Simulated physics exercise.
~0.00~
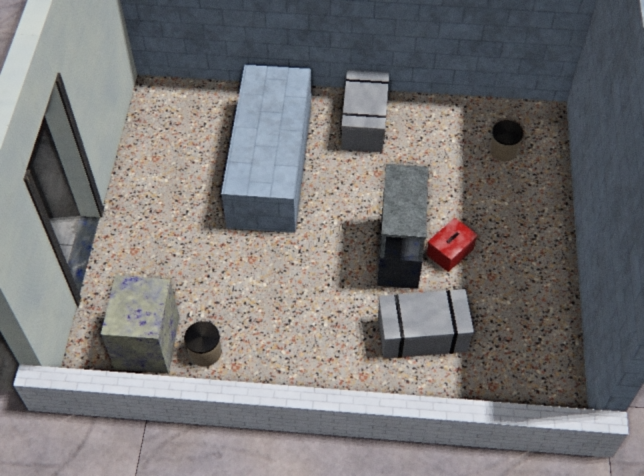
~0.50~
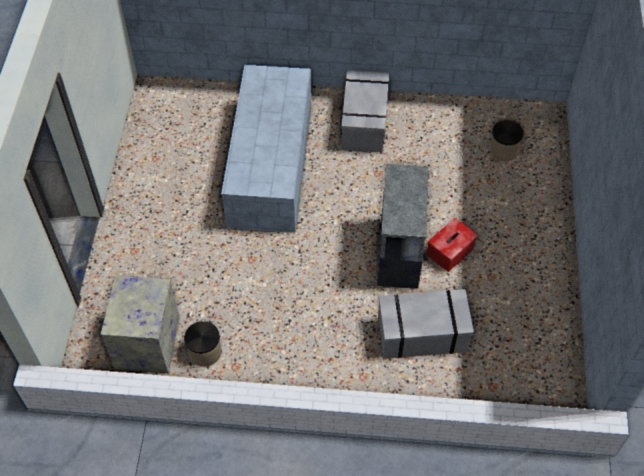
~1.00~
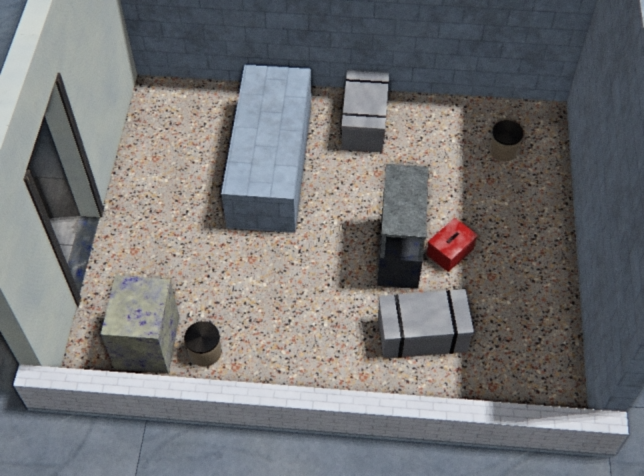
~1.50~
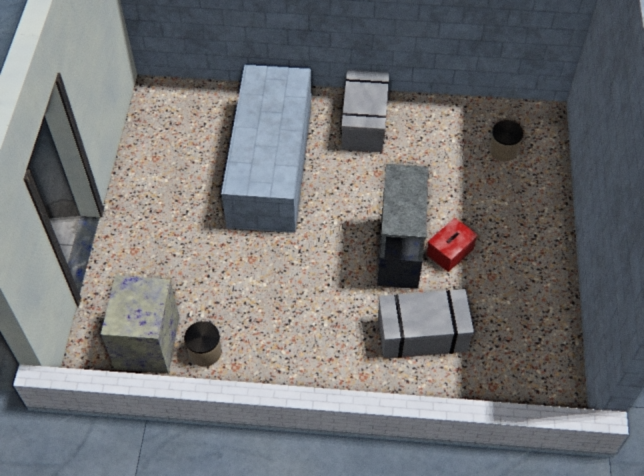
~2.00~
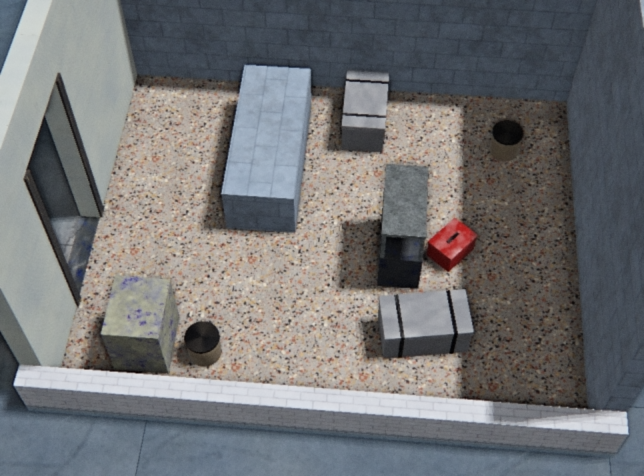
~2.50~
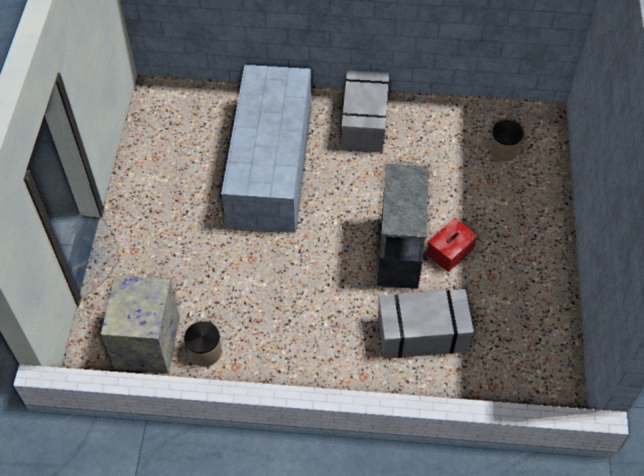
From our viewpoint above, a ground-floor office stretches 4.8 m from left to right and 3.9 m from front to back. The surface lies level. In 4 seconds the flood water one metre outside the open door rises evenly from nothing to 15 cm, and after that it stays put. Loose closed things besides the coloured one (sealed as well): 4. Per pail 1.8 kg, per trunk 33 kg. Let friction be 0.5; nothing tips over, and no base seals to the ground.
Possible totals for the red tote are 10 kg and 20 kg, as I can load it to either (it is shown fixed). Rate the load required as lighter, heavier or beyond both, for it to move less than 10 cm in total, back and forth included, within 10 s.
Lighter.
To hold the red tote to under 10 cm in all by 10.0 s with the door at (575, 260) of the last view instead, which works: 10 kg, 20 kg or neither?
Okay, so only the heavy mass does.
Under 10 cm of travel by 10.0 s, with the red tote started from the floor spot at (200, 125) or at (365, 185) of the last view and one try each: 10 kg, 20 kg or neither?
The first time the lesser option suffices; the second time the lesser option suffices.
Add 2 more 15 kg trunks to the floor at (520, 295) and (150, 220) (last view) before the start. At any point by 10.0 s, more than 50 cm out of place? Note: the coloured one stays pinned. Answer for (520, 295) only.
It is less.
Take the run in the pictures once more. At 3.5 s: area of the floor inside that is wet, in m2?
Roughly 1.5 m2.
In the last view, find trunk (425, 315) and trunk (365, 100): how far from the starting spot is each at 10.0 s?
First 0 cm, then 0 cm.
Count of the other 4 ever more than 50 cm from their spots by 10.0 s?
Answer: 0.
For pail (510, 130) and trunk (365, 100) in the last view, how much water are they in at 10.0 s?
I'd estimate 1 cm for the first and 4 cm for the second.
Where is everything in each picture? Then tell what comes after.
The red tote at (453, 238) rests on the ground; water covers 0.0 m2; 0 of 5 have shifted, in the first frame.
The red tote at (453, 238) rests on the ground; water covers 0.0 m2; 0 of 5 have shifted, in the second frame.
The red tote at (453, 238) rests on the ground; 0.0 m2 under water; 0 of 5 have shifted, in the third frame.
The red tote at (453, 238) rests on the ground; 0.0 m2 under water; 0 of 5 have shifted, in the fourth frame.
The red tote at (453, 238), on the bottom; 0.0 m2 under water; 0 of 5 have shifted, in the fifth frame.
The red tote at (453, 238) rests on the ground; water covers 0.1 m2; 0 of 5 have shifted, in the sixth frame.
After 3.5 s the red tote would be 0 cm from its start with 10 kg and 0 cm from its start with 20 kg; 0 cm of water round it then.
After 4.5 s the red tote would be 0 cm from its start with 10 kg and 0 cm from its start with 20 kg; 0 cm of water round it then.
After 7.0 s the red tote would be 0 cm from its start with 10 kg and 0 cm from its start with 20 kg; 1 cm of water round it then.
After 10.0 s the red tote would be 0 cm from its start with 10 kg and 0 cm from its start with 20 kg; 1 cm of water round it then.
